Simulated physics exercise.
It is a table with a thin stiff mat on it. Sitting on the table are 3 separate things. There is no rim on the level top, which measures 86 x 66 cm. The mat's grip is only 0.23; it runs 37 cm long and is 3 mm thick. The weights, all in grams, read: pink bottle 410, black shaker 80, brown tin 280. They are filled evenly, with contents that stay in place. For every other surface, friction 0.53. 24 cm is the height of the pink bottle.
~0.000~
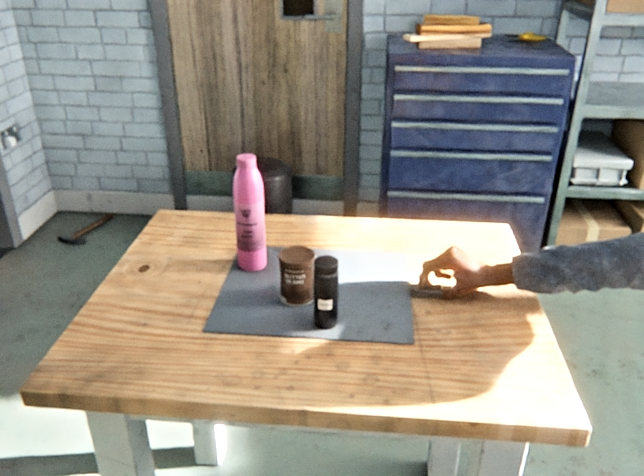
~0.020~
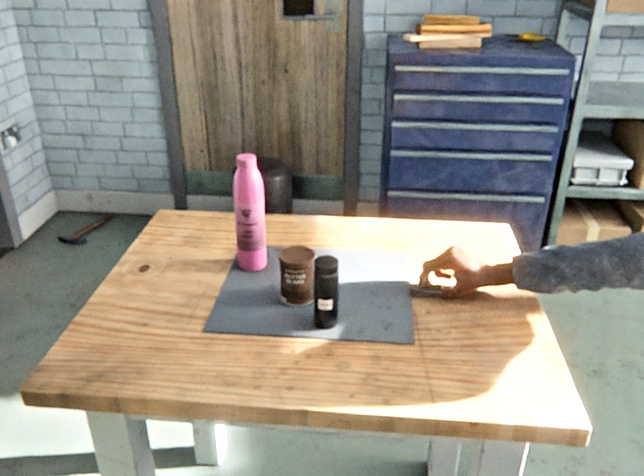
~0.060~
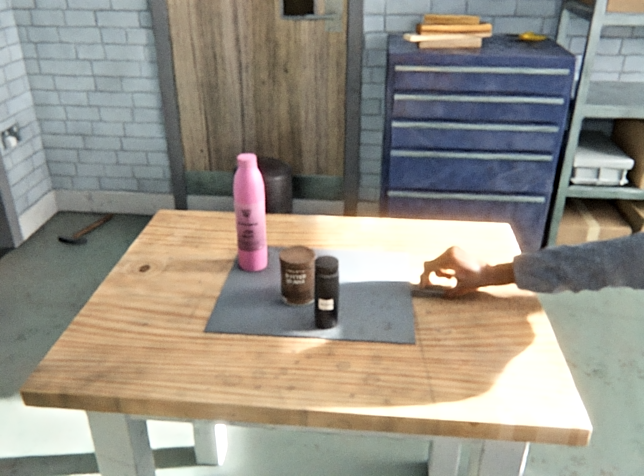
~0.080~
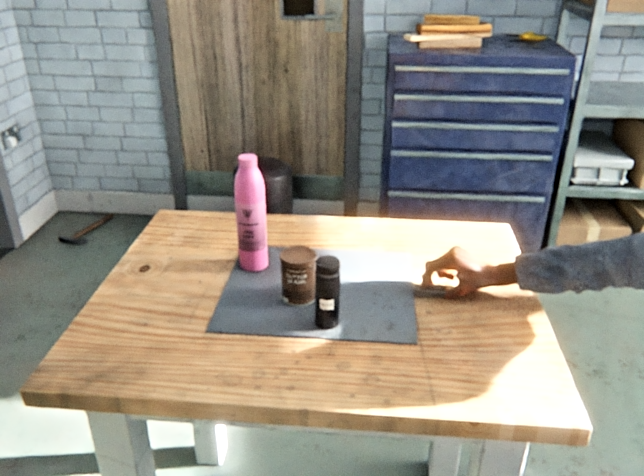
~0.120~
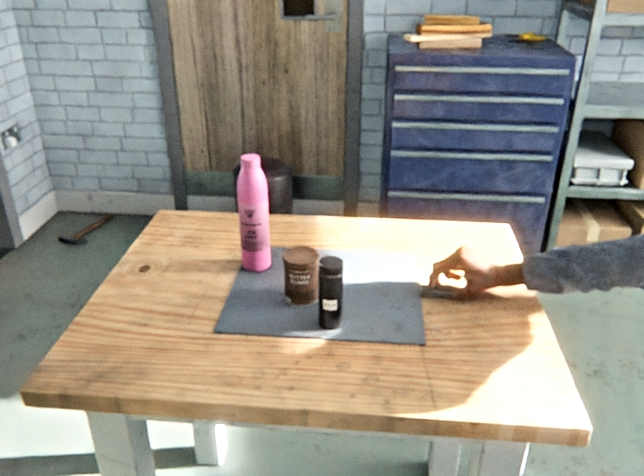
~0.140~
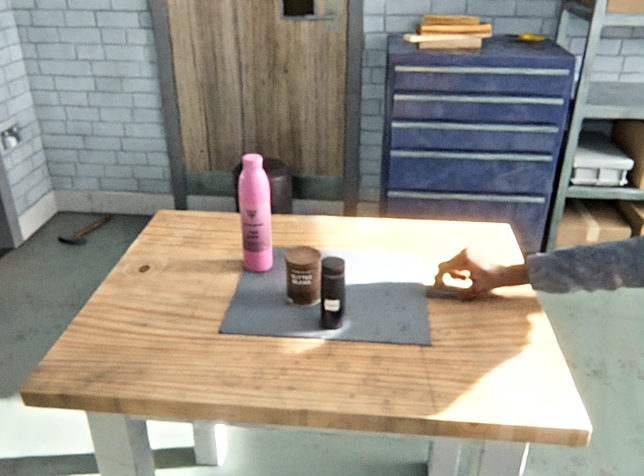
A hand slowly pulls a gray mat slightly right, carrying the bottle and two containers along.
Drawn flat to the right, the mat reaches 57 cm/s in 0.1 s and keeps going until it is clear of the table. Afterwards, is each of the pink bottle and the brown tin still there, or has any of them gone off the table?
The pink bottle is still there. The brown tin has gone off the table.
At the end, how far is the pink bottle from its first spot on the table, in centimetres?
Roughly 28 centimetres.
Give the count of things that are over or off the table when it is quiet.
The number is 3.
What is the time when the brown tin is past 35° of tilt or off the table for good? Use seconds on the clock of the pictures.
Around 1.0 seconds.
After 0.44 s, mat pulled 20 cm; brown tin slid 16 cm near (381, 281); pink bottle slid 11 cm near (305, 217); black shaker slid 16 cm.
After 0.84 s, mat pulled 43 cm; pink bottle leaning 24° near (329, 217); brown tin slid 38 cm near (506, 287); black shaker slid 38 cm.
After 1.24 s, mat pulled 66 cm; black shaker and brown tin now off the table; pink bottle on its side near (379, 259).
At rest (2.0 s), off the table, black shaker and brown tin; tipped over on the table, pink bottle. Seen from the same camera at the end, pink bottle near (379, 259).
